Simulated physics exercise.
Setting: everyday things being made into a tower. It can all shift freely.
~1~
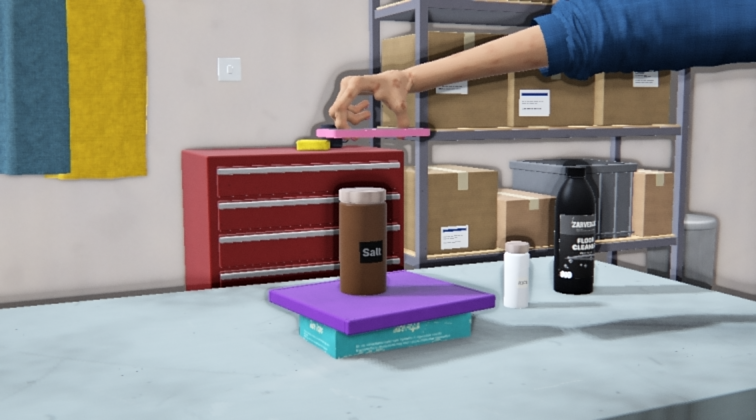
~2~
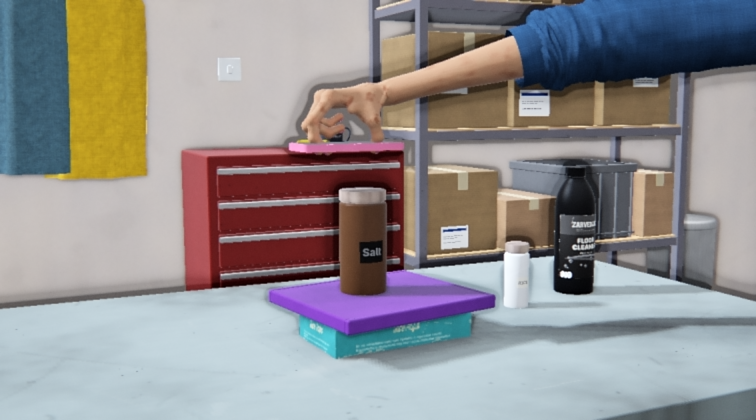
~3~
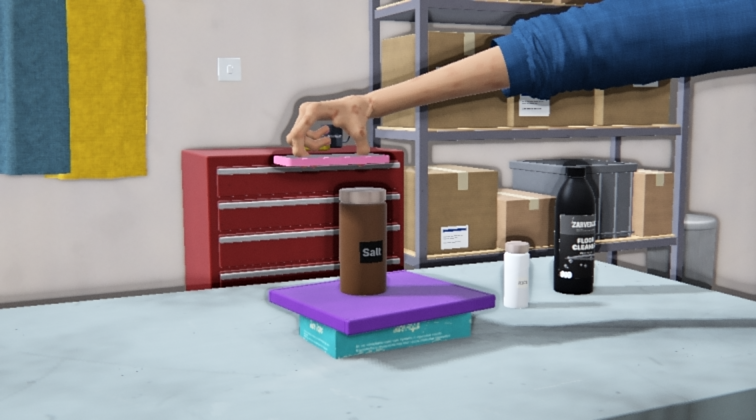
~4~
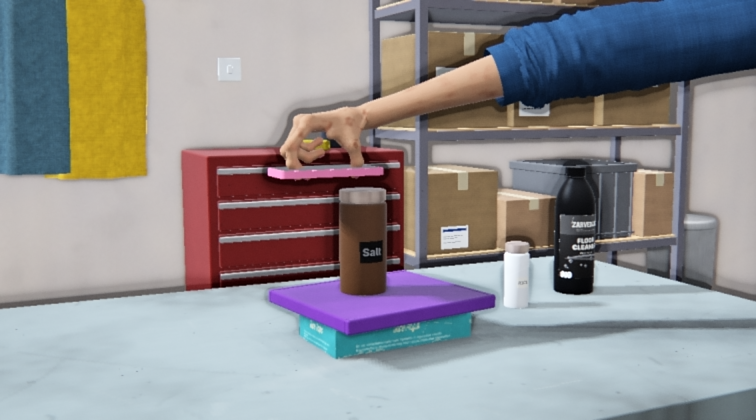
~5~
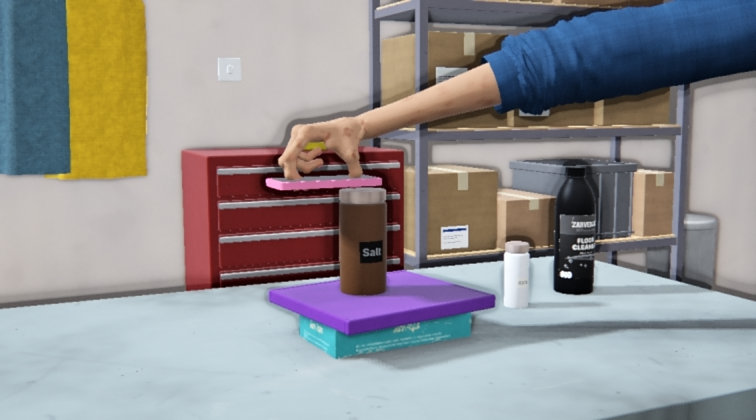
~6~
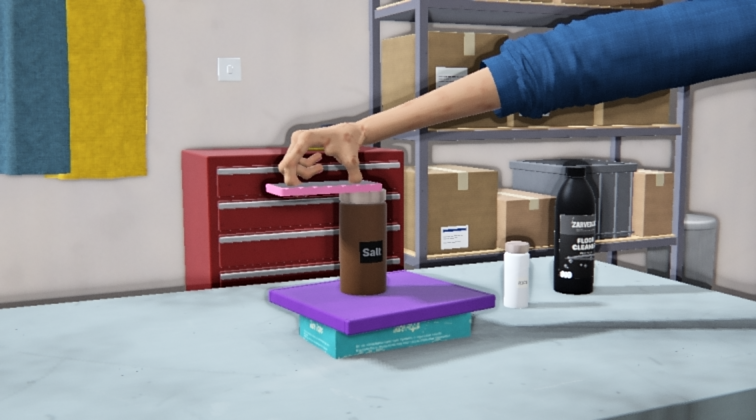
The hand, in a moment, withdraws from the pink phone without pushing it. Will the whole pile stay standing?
No - most likely the pile will not stay as built.
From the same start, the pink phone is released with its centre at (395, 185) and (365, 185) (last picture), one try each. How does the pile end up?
Result 1: Pile falls; result 2: Pile stable.
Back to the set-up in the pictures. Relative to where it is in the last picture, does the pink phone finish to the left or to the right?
It heads leftwards.
Then, 0.30 s on from there, pink phone now fallen.
Then, 0.50 s on from there, things are still on the move.
Then, 0.60 s on from there, as before.
Then, 1.60 s on from there, nothing new.
In the end, fallen, pink phone; the other 5 unmoved. At the end, from the last picture's camera, pink phone near (250, 319). The pile gives way.
